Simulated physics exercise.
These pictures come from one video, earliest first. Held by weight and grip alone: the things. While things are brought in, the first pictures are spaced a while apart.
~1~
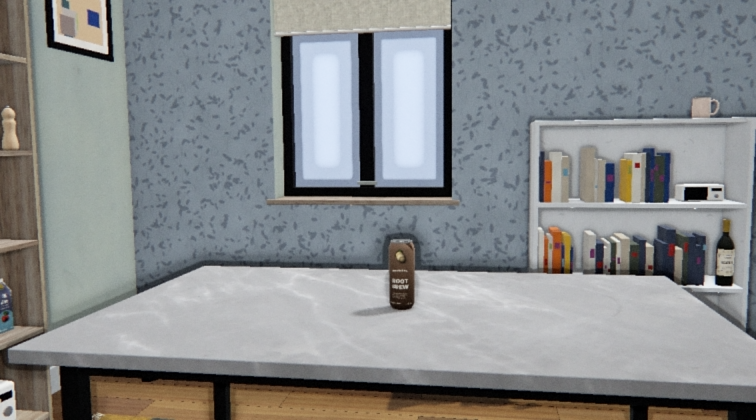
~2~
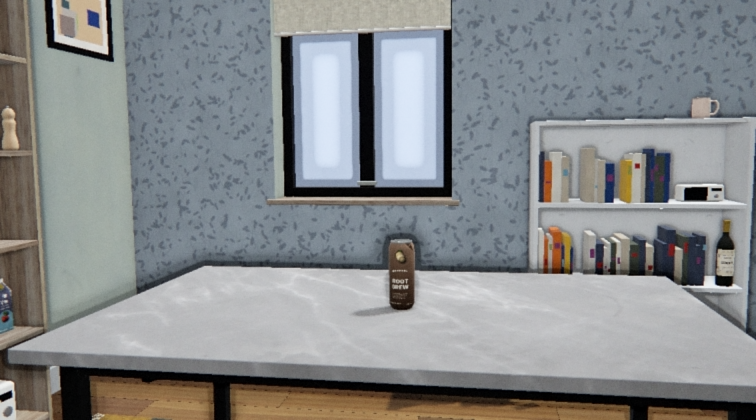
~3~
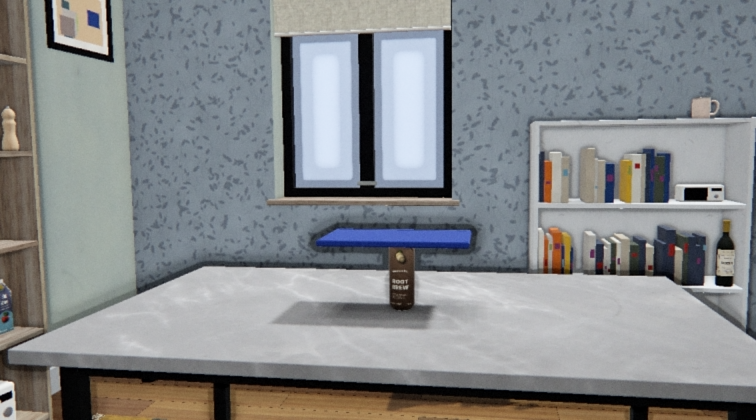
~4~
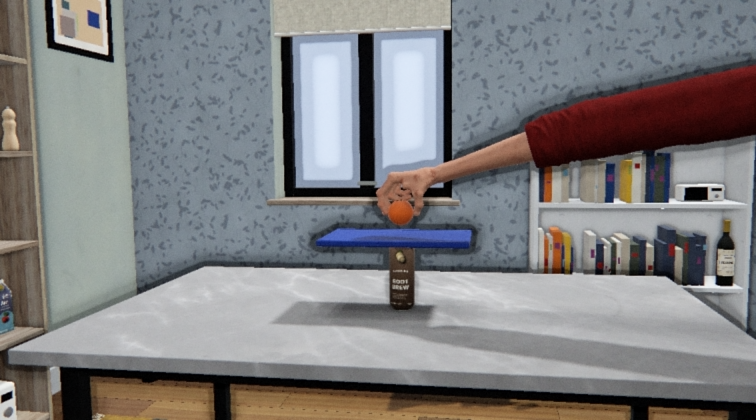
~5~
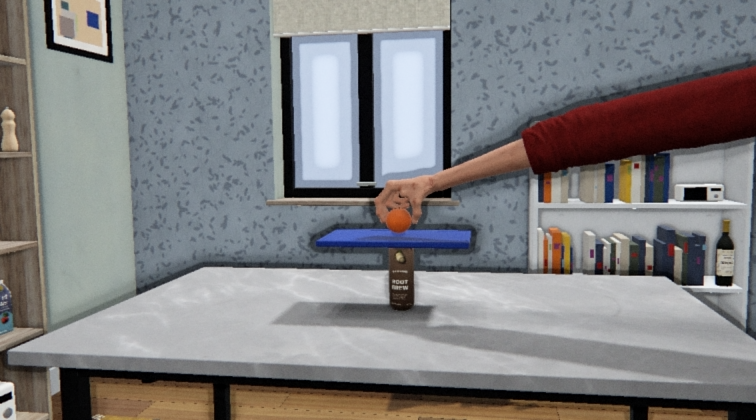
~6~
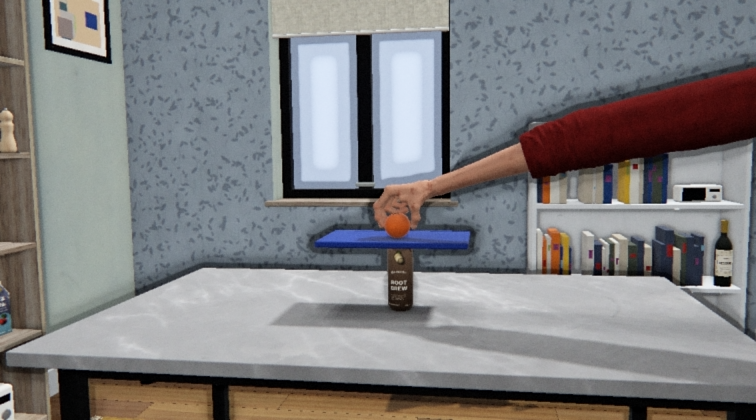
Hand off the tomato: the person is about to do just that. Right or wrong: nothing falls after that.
Right.
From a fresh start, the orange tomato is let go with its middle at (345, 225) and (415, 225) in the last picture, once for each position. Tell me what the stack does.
Topples, then stands firm.
Then, 0.30 s later than the last frame, all is still.
Then, 0.70 s later than the last frame, orange tomato resting near (397, 226).
When it is over, all 3 as before. End places, in pixels of the last picture, orange tomato near (397, 226). The stack keeps its balance.
